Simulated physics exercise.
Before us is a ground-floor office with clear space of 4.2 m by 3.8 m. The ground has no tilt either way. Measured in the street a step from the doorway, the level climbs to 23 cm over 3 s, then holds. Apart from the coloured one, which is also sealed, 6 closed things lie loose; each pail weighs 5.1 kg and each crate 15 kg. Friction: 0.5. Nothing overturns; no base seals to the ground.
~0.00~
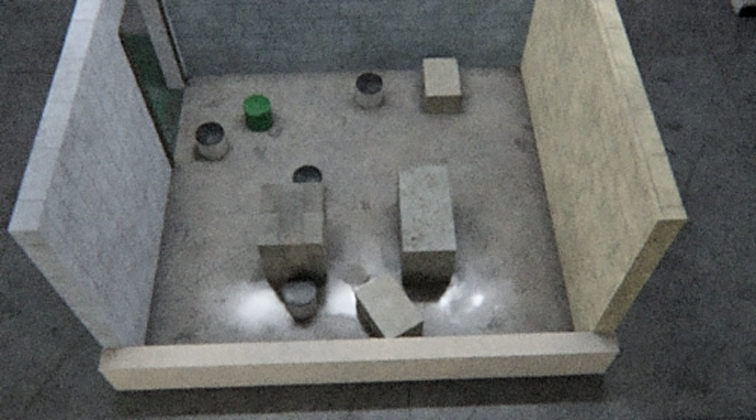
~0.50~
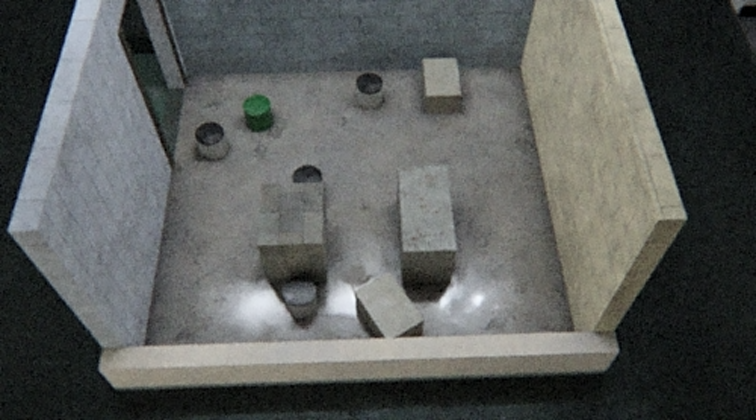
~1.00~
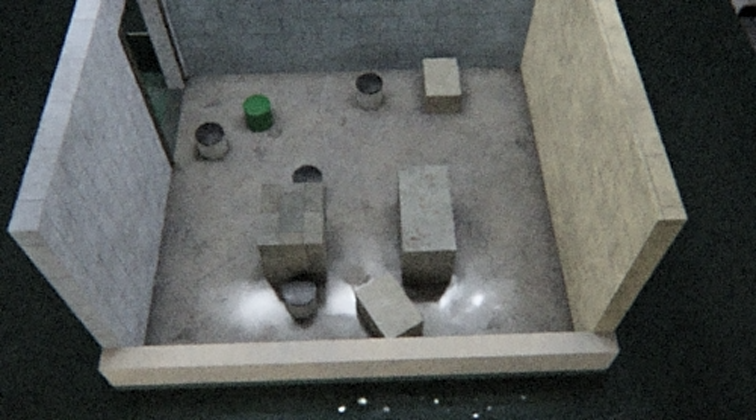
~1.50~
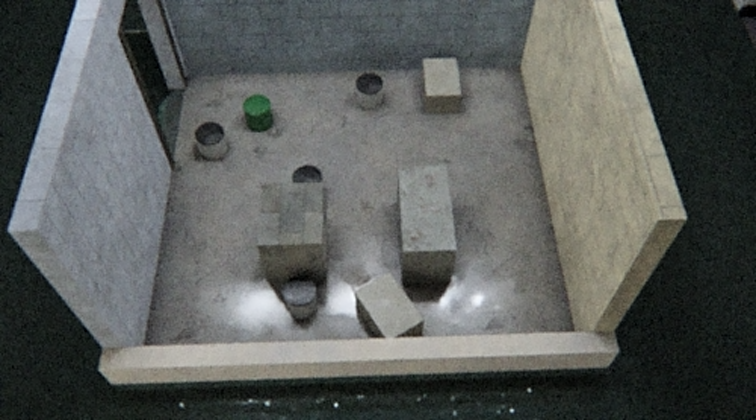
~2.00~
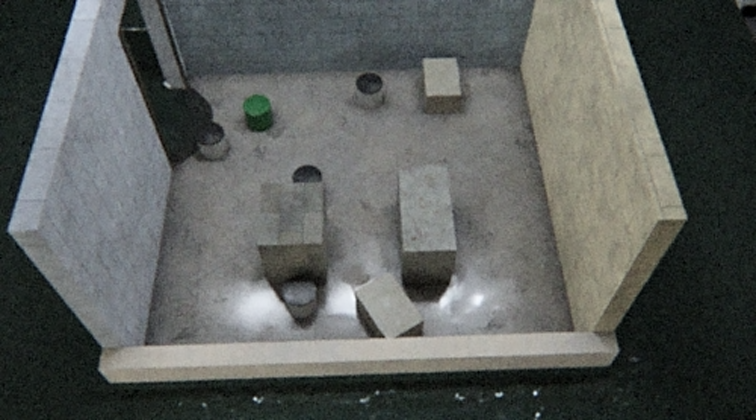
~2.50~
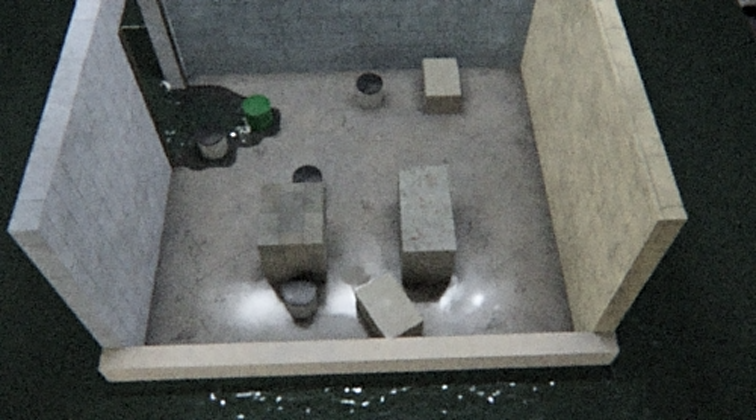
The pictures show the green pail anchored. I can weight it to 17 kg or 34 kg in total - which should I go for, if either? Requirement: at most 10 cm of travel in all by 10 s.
Make it 34 kg.
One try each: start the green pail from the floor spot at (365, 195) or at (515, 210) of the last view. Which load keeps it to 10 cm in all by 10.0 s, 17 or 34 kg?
For the first spot the lighter suffices, for the second only the heavier suffices.
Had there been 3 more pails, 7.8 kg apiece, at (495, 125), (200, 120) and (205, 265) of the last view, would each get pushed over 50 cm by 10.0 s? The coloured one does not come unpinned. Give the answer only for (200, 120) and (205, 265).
Result, in order - exceeds it; falls shy.
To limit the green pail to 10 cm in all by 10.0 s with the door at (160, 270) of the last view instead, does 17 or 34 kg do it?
Well, then the lesser option suffices.
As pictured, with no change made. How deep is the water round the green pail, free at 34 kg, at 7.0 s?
Around 9 cm.
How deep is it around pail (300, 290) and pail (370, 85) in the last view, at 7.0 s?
I'd estimate 2 cm for the first and 11 cm for the second.
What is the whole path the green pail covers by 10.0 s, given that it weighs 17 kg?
Total path: Approx. 40 cm.
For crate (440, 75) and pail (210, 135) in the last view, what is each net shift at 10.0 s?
Net displacement, in order: 300 cm; 350 cm.
After 3.5 s the green pail would be 2 cm from its start with 17 kg and 0 cm from its start with 34 kg; 8 cm of water round it then.
After 4.5 s the green pail would be 28 cm from its start with 17 kg and 0 cm from its start with 34 kg; 8 cm of water round it then.
After 7.0 s the green pail would be 30 cm from its start with 17 kg and 0 cm from its start with 34 kg; 9 cm of water round it then.
After 10.0 s the green pail would be 41 cm from its start with 17 kg and 0 cm from its start with 34 kg; 9 cm of water round it then.
